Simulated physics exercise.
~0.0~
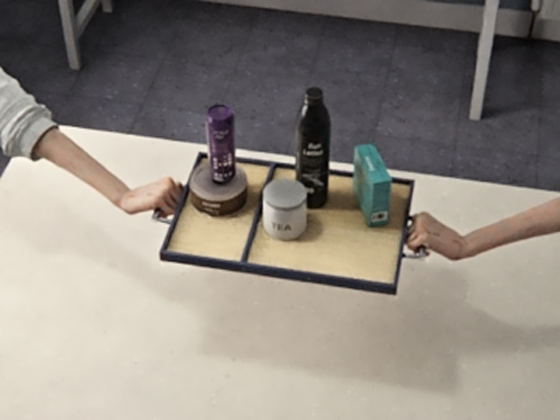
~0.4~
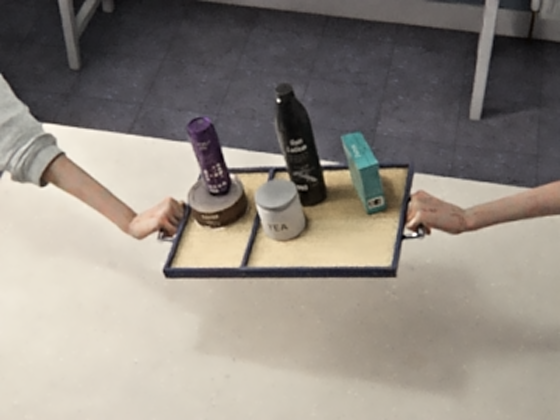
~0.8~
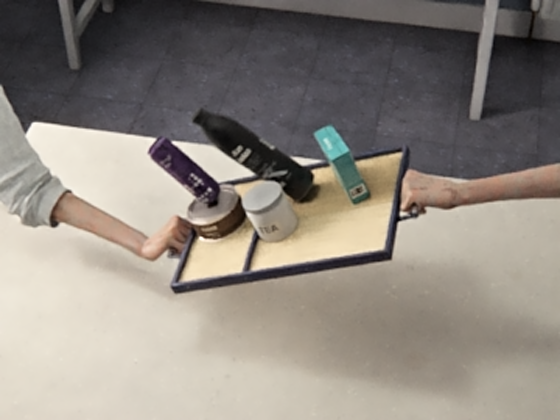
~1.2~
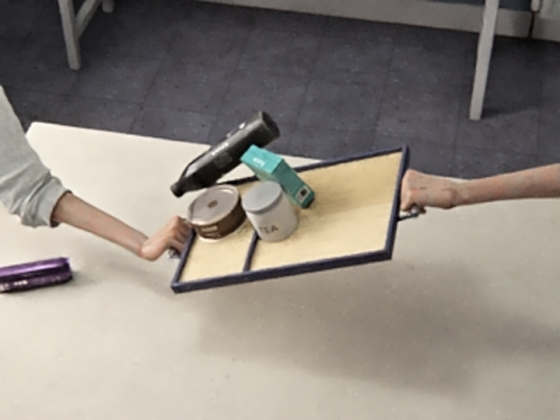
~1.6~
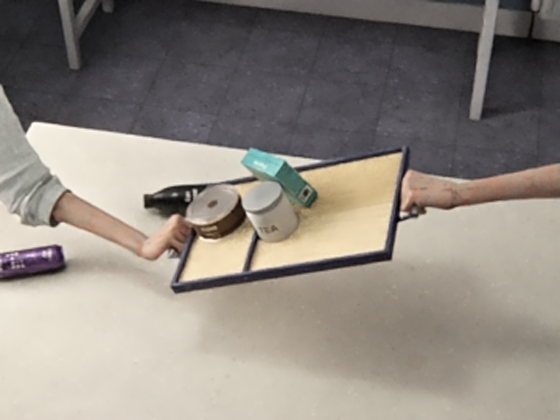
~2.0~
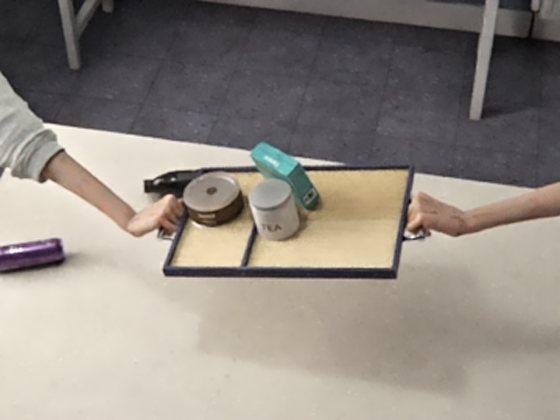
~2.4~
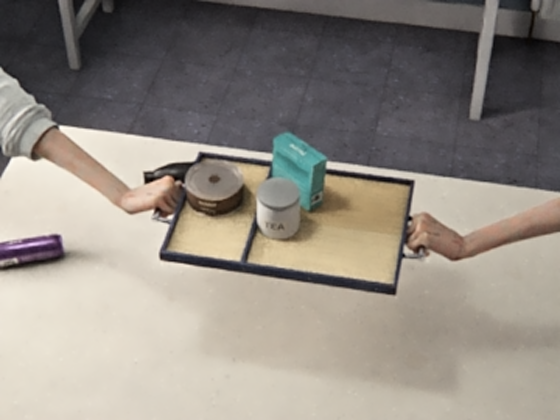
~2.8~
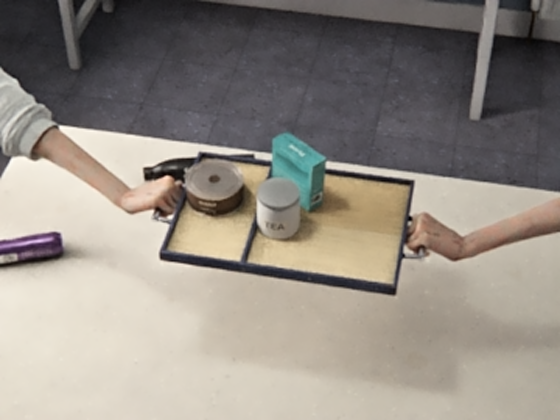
Two hands tipping a tray left and levelling it, purple can and black bottle falling off, turquoise packet sliding left but ending upright.
